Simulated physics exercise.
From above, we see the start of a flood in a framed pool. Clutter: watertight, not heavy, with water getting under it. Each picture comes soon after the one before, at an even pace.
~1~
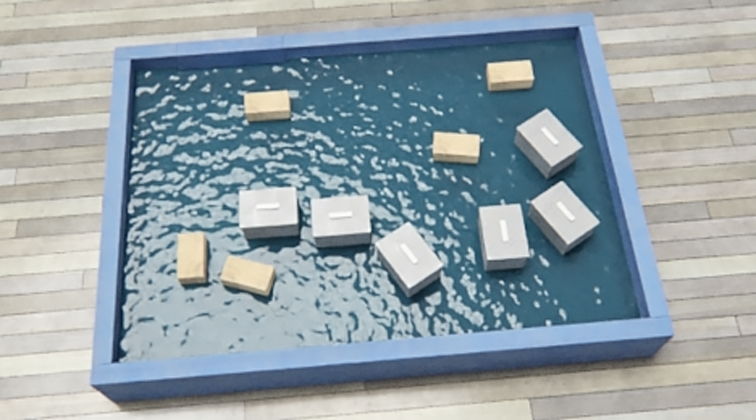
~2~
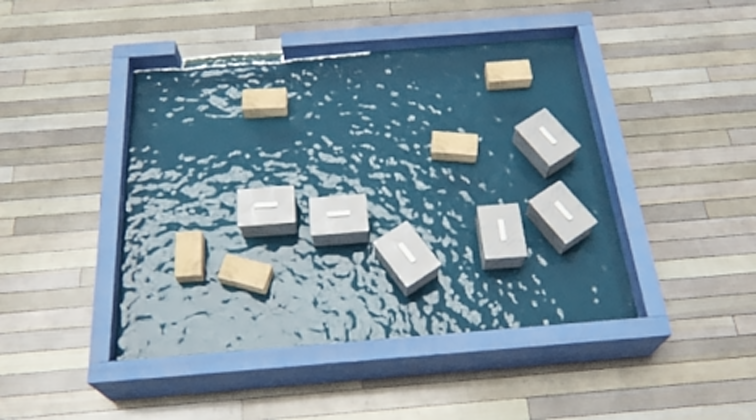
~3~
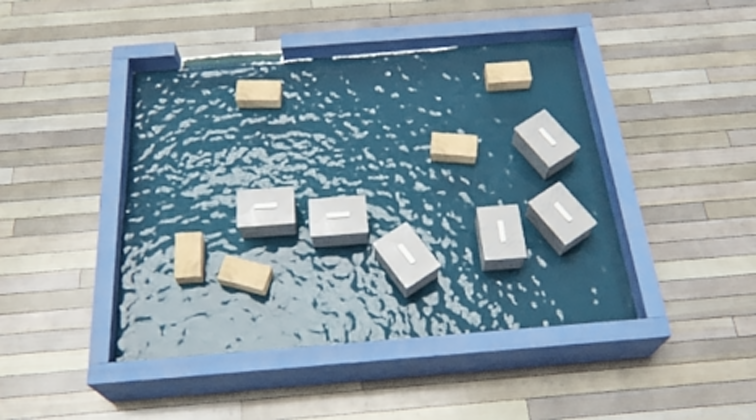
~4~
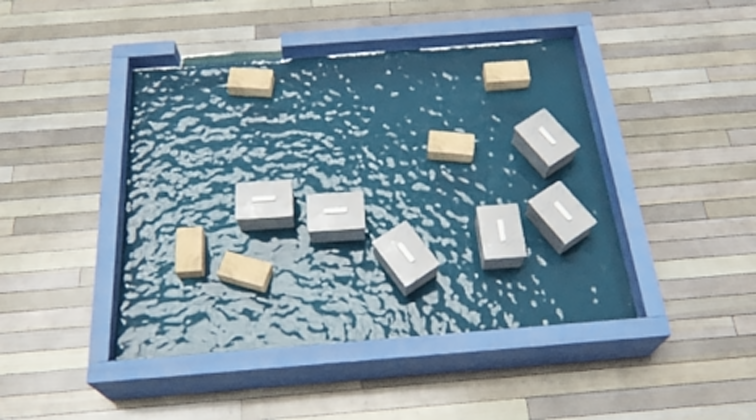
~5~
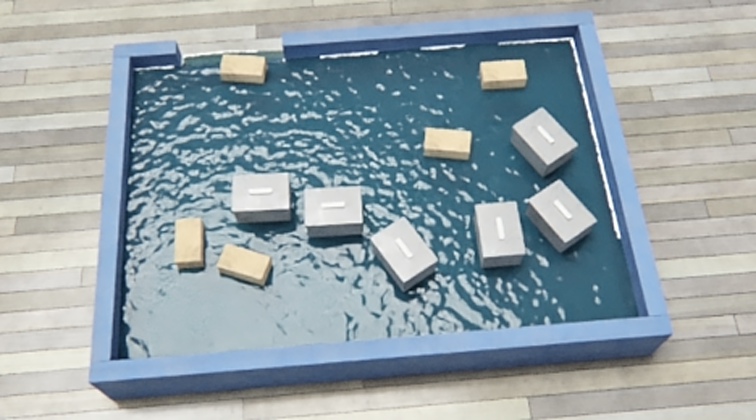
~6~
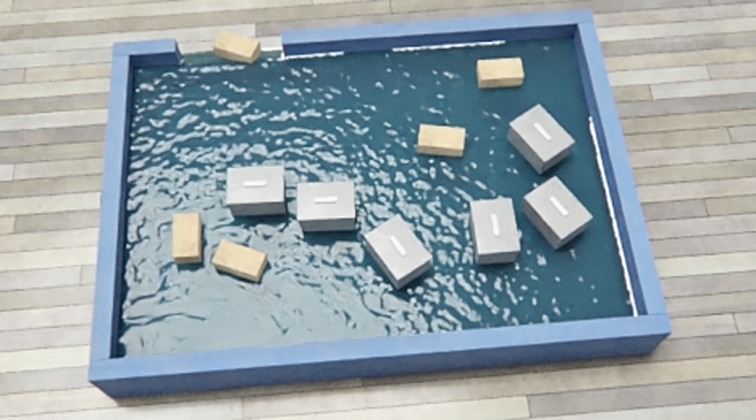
In a blue-framed pool, a gap opens in the far wall and a tan block drifts into it, other blocks shifting slightly.
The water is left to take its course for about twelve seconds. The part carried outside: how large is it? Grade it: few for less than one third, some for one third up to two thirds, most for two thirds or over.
Grade: Few.
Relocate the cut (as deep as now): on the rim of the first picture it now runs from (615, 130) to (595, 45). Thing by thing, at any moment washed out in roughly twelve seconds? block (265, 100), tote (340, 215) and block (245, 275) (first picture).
In the order given: Remains, remains, remains.
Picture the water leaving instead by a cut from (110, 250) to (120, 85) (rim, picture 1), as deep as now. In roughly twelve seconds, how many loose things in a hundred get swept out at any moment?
That would be near 50 per cent of the things.
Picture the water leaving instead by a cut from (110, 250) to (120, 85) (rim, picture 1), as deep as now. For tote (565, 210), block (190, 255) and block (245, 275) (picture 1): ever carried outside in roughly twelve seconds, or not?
Result, in listed order: Retained / exited / exited.
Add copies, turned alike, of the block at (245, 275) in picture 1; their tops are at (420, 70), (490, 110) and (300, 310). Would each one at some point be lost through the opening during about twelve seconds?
As listed: Through, no, still in.
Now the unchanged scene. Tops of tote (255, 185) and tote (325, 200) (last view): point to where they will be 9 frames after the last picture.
Near (240, 156) and (305, 184).
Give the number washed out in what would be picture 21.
The number I arrive at is 1.
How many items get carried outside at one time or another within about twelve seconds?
You get 1.
A moment on, 1 of 11 are out; 10 afloat.
Next, 1 of 11 are out; 10 afloat.
Later, 1 of 11 are out; 10 afloat.
In the end, 1 of 11 are out; 10 afloat.
